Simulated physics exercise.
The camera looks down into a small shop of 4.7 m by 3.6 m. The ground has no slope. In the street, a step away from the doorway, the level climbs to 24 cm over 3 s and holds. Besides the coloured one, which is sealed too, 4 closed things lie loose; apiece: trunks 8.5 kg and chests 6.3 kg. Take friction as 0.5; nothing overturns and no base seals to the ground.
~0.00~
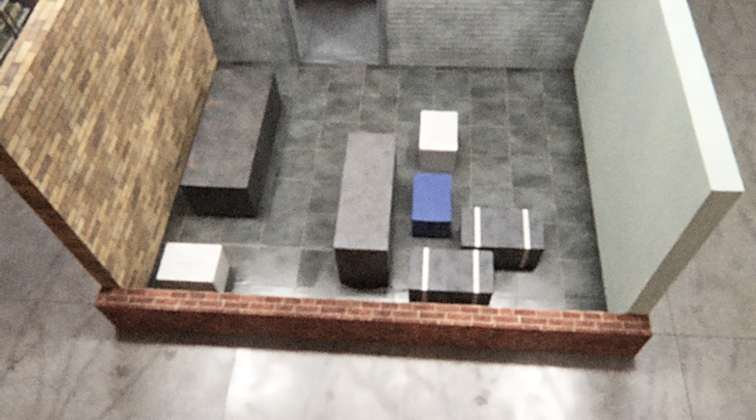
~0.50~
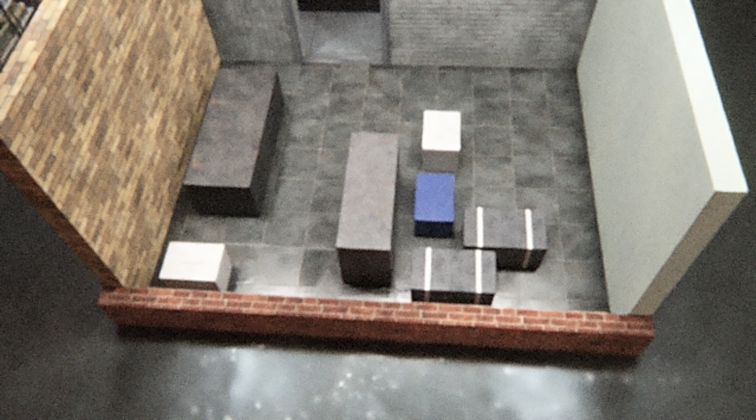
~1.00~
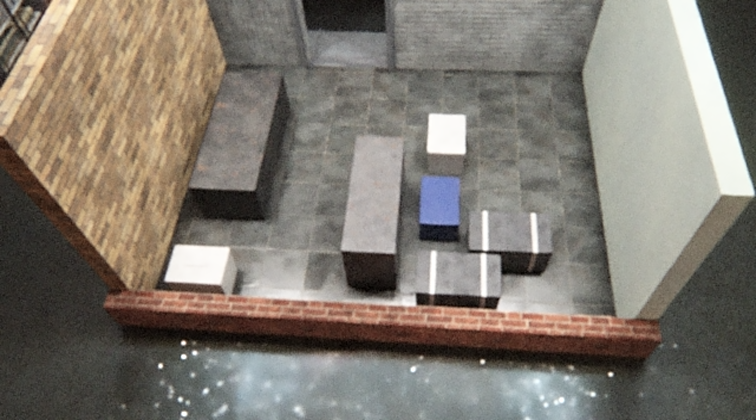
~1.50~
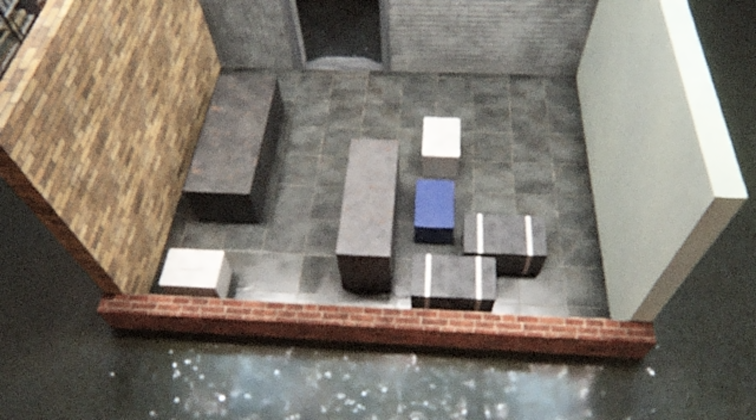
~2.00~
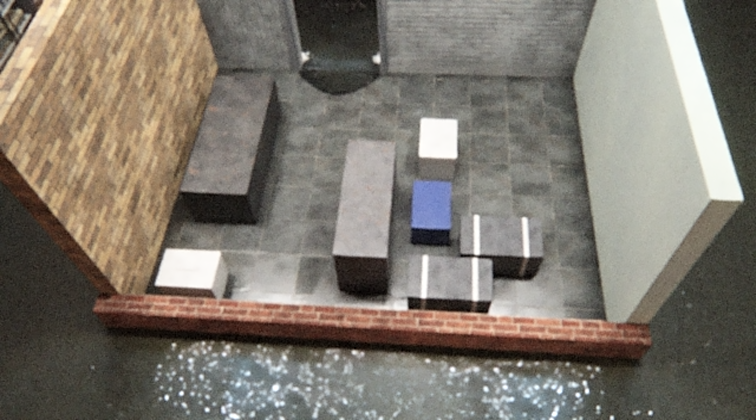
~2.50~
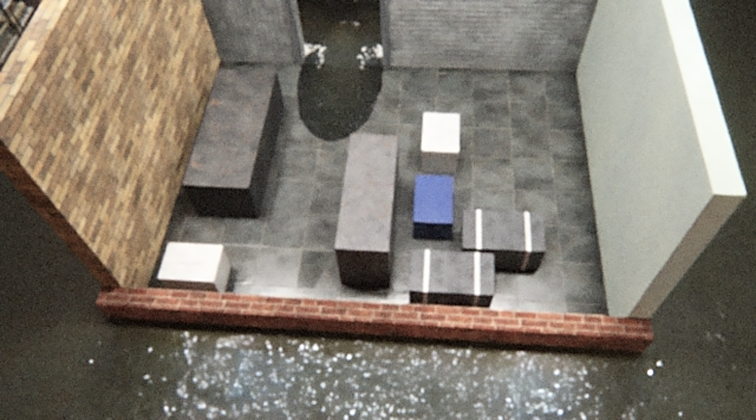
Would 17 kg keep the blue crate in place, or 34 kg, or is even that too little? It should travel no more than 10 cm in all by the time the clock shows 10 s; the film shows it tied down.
For it, only the larger load is enough.
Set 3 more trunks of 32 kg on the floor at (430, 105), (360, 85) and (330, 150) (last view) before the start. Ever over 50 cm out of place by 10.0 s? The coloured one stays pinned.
In turn: Short of it, more, past it.
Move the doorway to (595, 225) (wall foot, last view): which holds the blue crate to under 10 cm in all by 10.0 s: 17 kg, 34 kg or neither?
In that case neither load is enough.
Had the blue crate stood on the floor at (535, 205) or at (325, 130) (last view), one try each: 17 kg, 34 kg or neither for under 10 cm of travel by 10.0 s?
In turn: It takes the larger; neither is enough.
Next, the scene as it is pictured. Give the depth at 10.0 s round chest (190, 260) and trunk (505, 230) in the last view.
Roughly 12 and 9 cm.
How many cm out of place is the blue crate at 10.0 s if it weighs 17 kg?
Roughly 30 cm.
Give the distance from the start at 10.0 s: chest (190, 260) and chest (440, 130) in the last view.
In turn: 20 cm, 100 cm.
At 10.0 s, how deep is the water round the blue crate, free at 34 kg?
Roughly 8 cm.
After 3.5 s the blue crate would be 0 cm from its start with 17 kg and 0 cm from its start with 34 kg; 0 cm of water round it then.
After 4.5 s the blue crate would be 0 cm from its start with 17 kg and 0 cm from its start with 34 kg; 3 cm of water round it then.
After 7.0 s the blue crate would be 0 cm from its start with 17 kg and 0 cm from its start with 34 kg; 4 cm of water round it then.
After 10.0 s the blue crate would be 25 cm from its start with 17 kg and 0 cm from its start with 34 kg; 8 cm of water round it then.
